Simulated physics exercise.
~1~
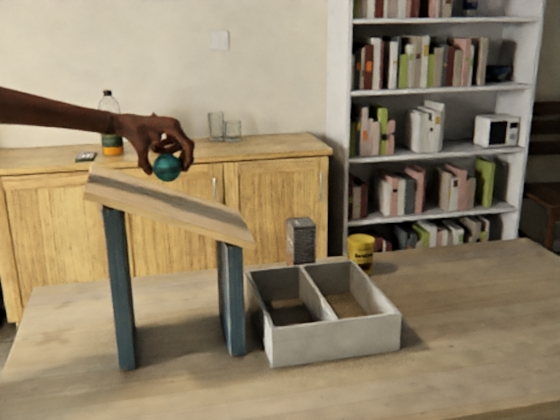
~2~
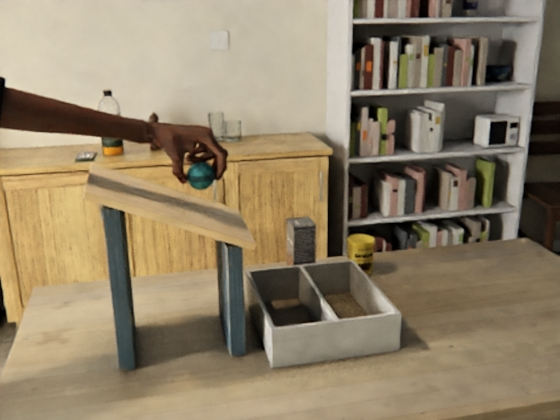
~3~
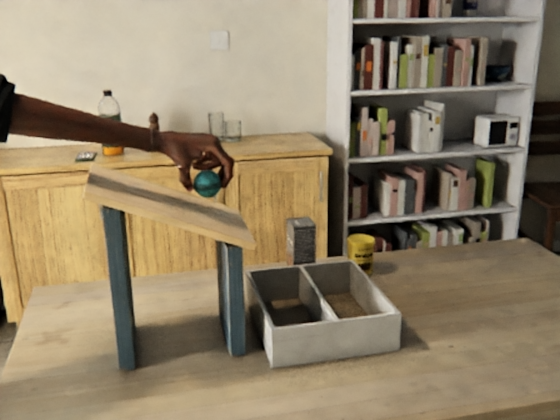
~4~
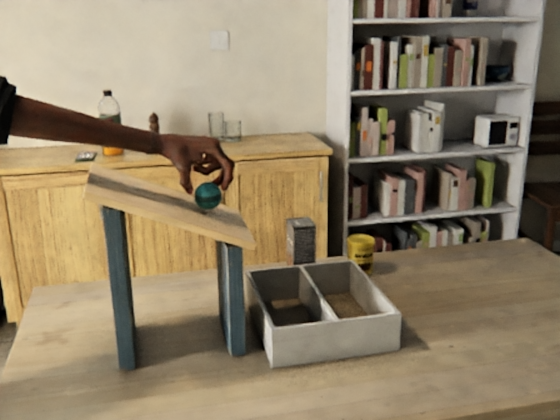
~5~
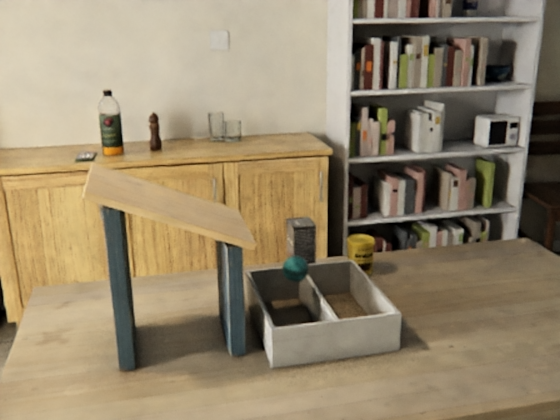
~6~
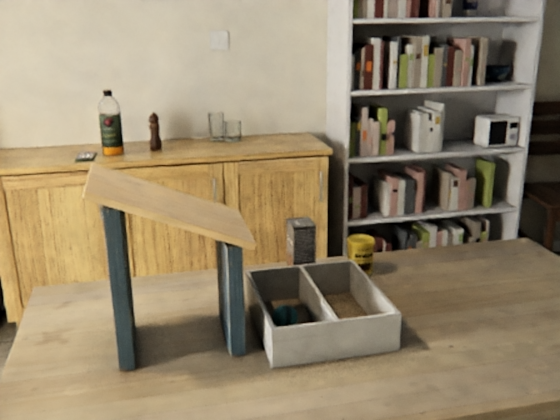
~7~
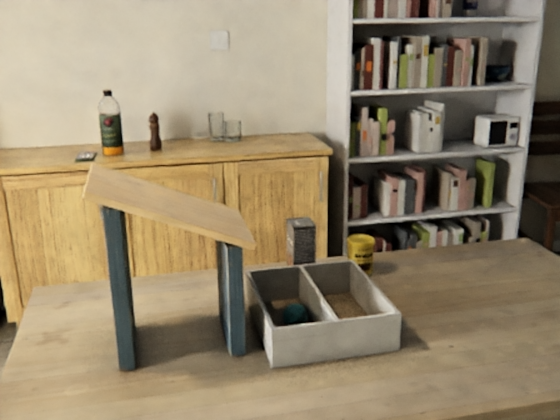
On a wooden table, a hand releases a turquoise ball that lands in the nearer bay.
